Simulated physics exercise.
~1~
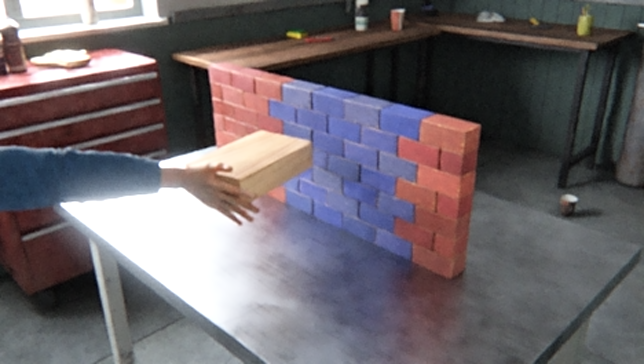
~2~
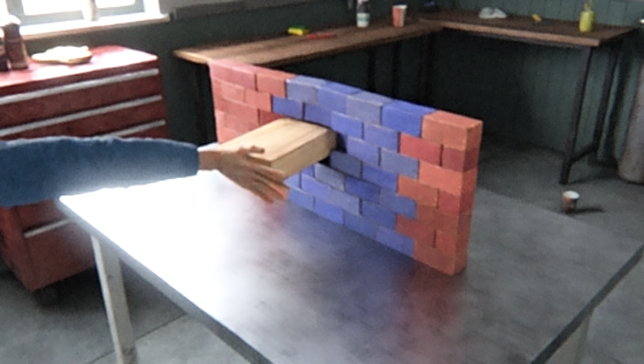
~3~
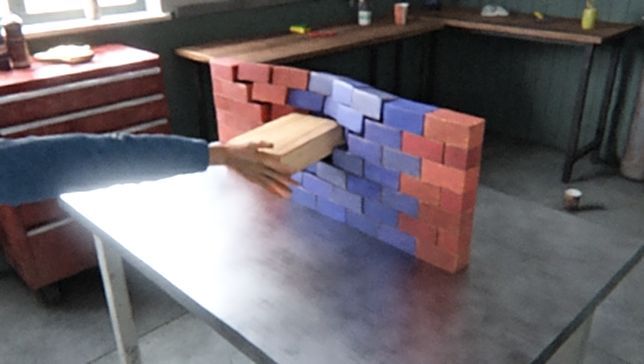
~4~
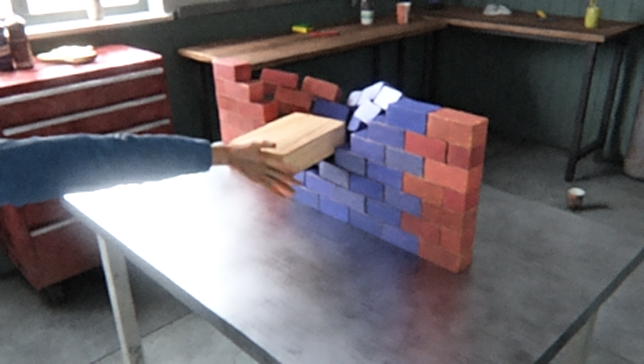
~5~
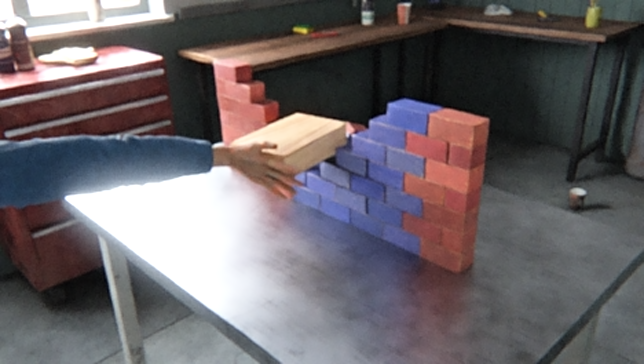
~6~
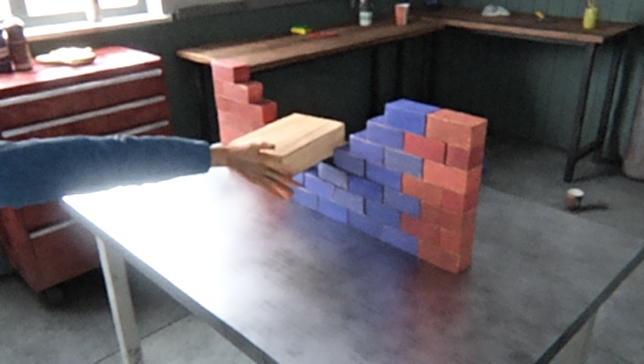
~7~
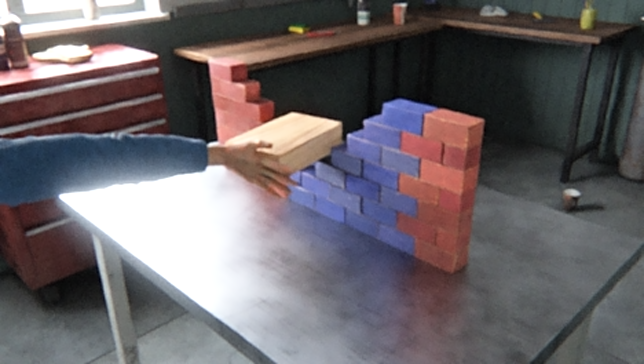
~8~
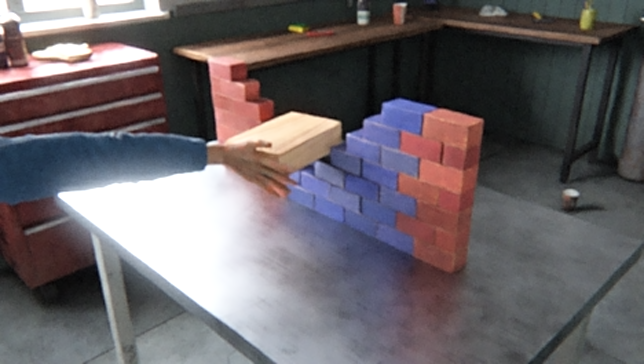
Hand pushing a wooden block into a red and blue toy brick wall, toppling upper bricks and leaving a wide gap.
